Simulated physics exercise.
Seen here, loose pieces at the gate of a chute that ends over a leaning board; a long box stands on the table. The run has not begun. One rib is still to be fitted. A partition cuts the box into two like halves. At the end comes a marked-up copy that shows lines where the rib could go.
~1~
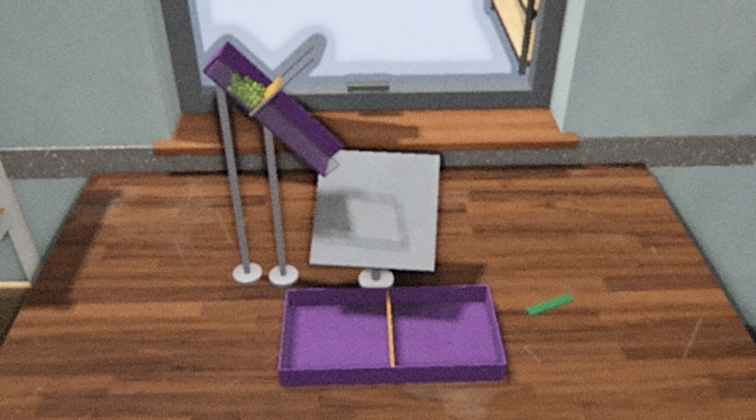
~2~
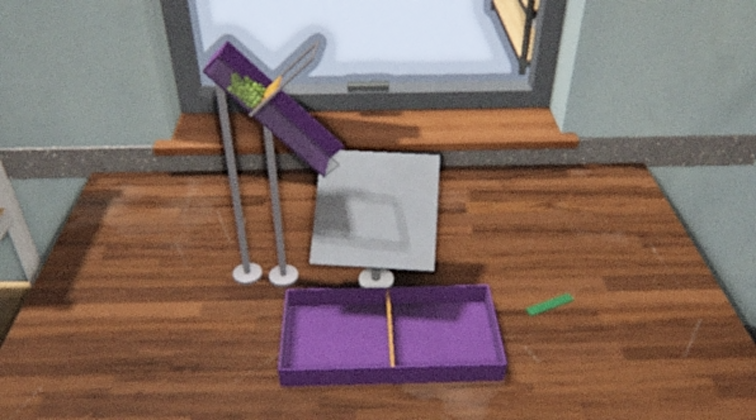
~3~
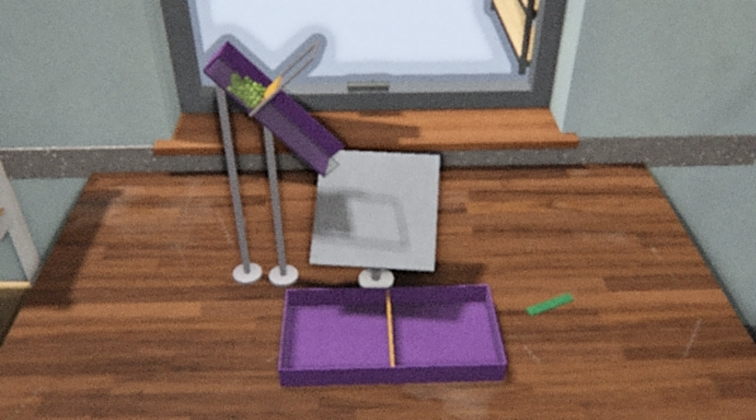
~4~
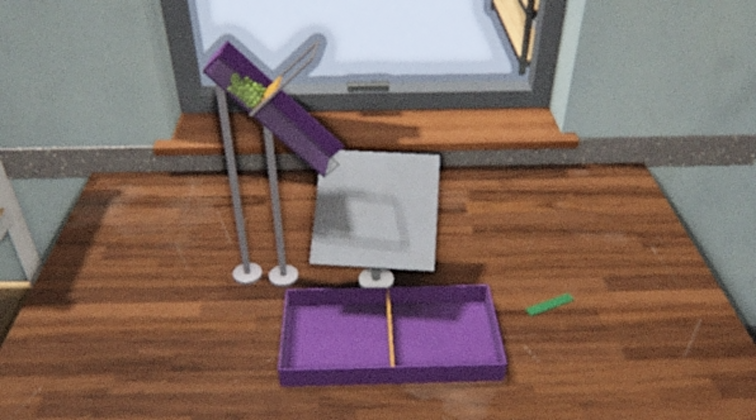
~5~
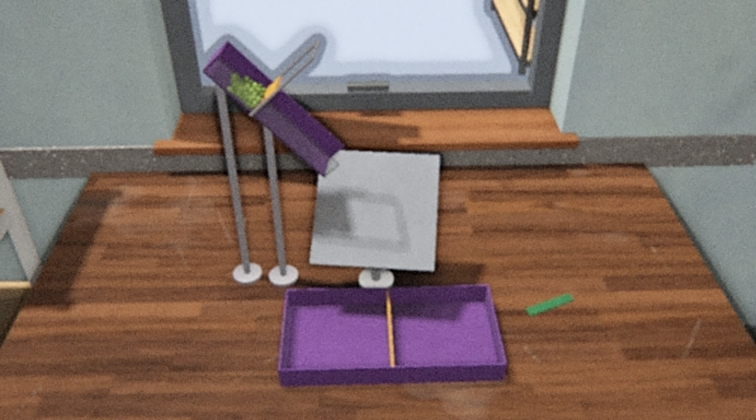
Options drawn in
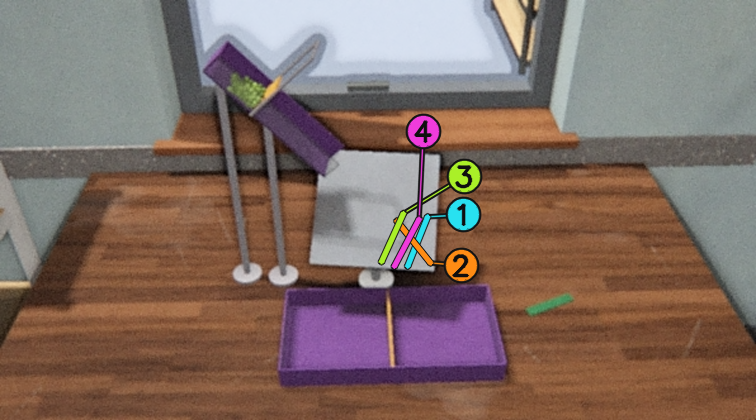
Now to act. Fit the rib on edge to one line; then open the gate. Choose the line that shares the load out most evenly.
I would pick line 1.
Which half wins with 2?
Right.
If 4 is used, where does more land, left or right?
Left.
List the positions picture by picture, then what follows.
In the first frame, load behind the gate near (251, 93), dried peas; lip of the chute near (327, 168), sloping fairly steeply.
In the second frame, middle of the board near (376, 208), tilted fairly steeply; middle of its low edge near (371, 267); of its high edge near (380, 153).
In the third frame, front corners of the box near (279, 370) and (506, 364); front end of its middle wall near (393, 367); gate still shut near (275, 87).
In the fourth frame, middle of the load near (251, 93); lip near (327, 168).
In the fifth frame, middle of the load near (251, 93); lip near (327, 168).
On the marked copy, line 1 from (427, 216) to (407, 266); line 2 from (396, 220) to (430, 263); line 3 from (403, 213) to (381, 261); line 4 from (419, 219) to (394, 266).
For line 1, of what is caught, close to half in the left half, close to half in the right.
For line 2, of what is caught, close to a quarter in the left half, the bulk in the right.
For line 3, of what is caught, all but a few in the left half, only a few in the right.
For line 4, of what is caught, all but a few in the left half, a small share in the right.
